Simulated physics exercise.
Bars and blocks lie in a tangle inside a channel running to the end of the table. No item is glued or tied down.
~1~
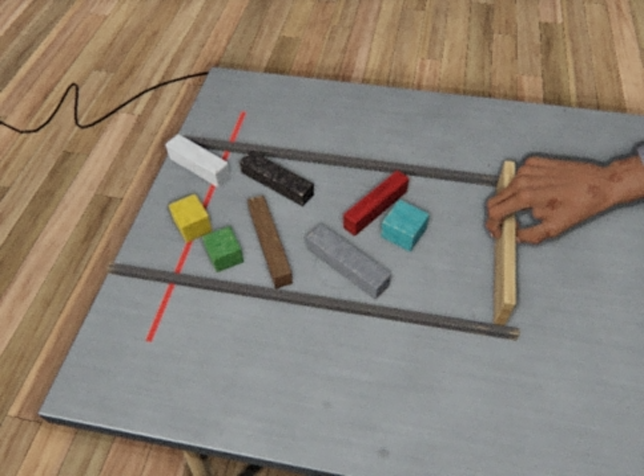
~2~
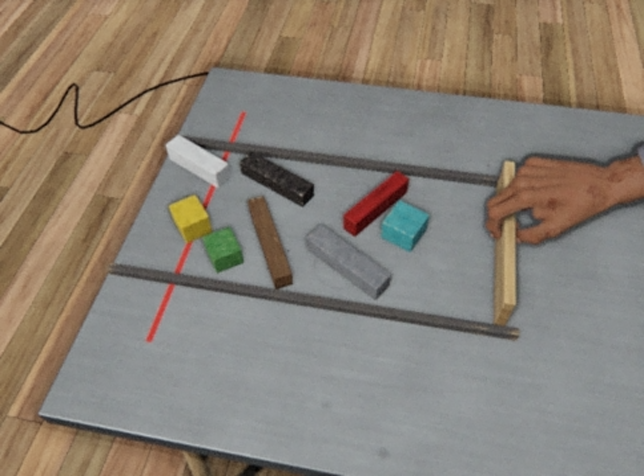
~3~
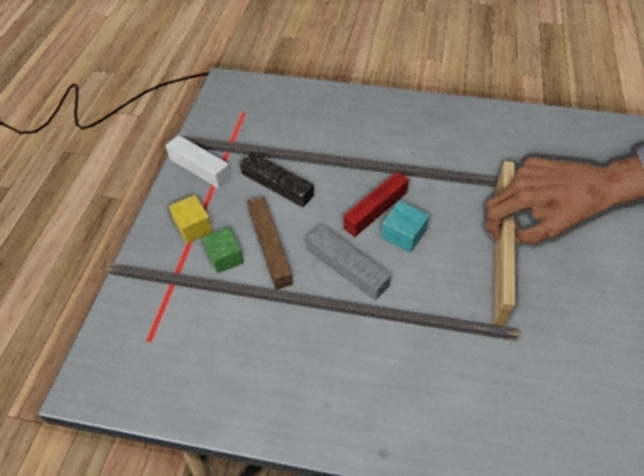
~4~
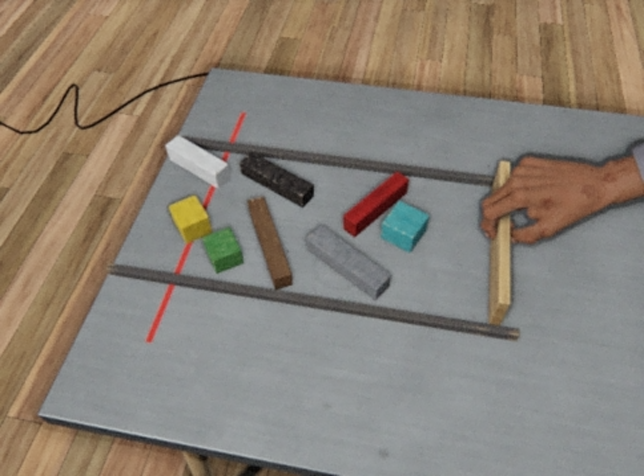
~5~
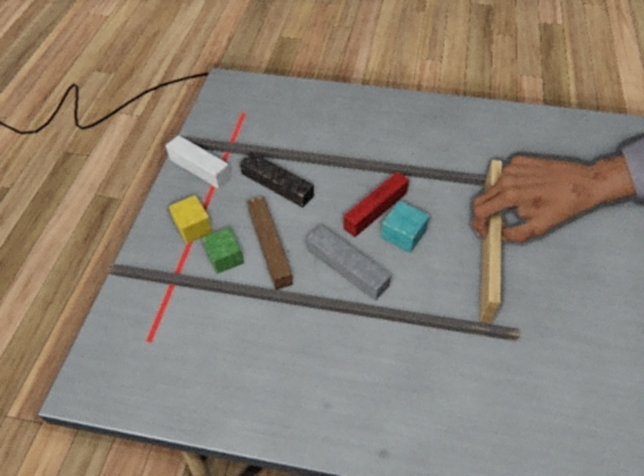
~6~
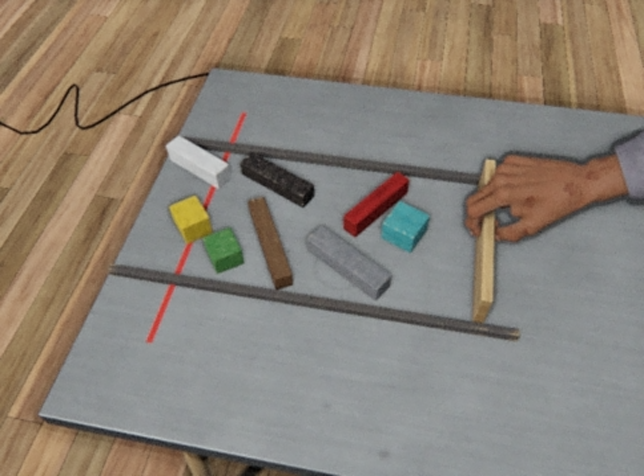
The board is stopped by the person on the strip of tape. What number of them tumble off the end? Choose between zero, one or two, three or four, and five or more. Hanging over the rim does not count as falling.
The count is three or four.
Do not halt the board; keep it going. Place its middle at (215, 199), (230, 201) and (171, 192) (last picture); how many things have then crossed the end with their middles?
Counts per position: 2 / 0 / 6.
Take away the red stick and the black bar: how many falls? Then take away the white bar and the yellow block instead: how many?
The count is 1 in one try and 1 in the other, in that order.
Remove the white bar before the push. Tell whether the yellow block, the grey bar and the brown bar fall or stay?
The yellow block goes over; the grey bar remains up; the brown bar is kept.
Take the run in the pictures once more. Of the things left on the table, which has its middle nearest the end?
That's the green block.
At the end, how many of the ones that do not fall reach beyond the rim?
The tally is 3.
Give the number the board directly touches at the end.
It's 3.
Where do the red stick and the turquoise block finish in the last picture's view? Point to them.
You'll find the red stick at roughly (190, 170) and the turquoise block at roughly (187, 200).
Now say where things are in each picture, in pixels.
White bar (198, 161); yellow block (191, 218); green block (223, 250); board (505, 239); tape (204, 209), in the first picture.
Yellow block (191, 219); board (505, 239), in the second picture.
Green block (224, 250); brown bar (270, 241), in the third picture.
White bar (198, 162); red stick (376, 204), in the fourth picture.
Yellow block (191, 220); turquoise block (405, 227), in the fifth picture.
White bar (199, 162); yellow block (191, 220); green block (224, 251); board (484, 237); tape (204, 210), in the sixth picture.
Soon after, none off yet; white bar at rest near (199, 162); yellow block at rest near (191, 220); green block at rest near (224, 251).
Then, none off yet; white bar moving near (192, 165); yellow block moving near (184, 221); green block moved about its own width near (200, 254).
At rest, the number that fall off is three or four; fallen, black bar, yellow block and white bar.
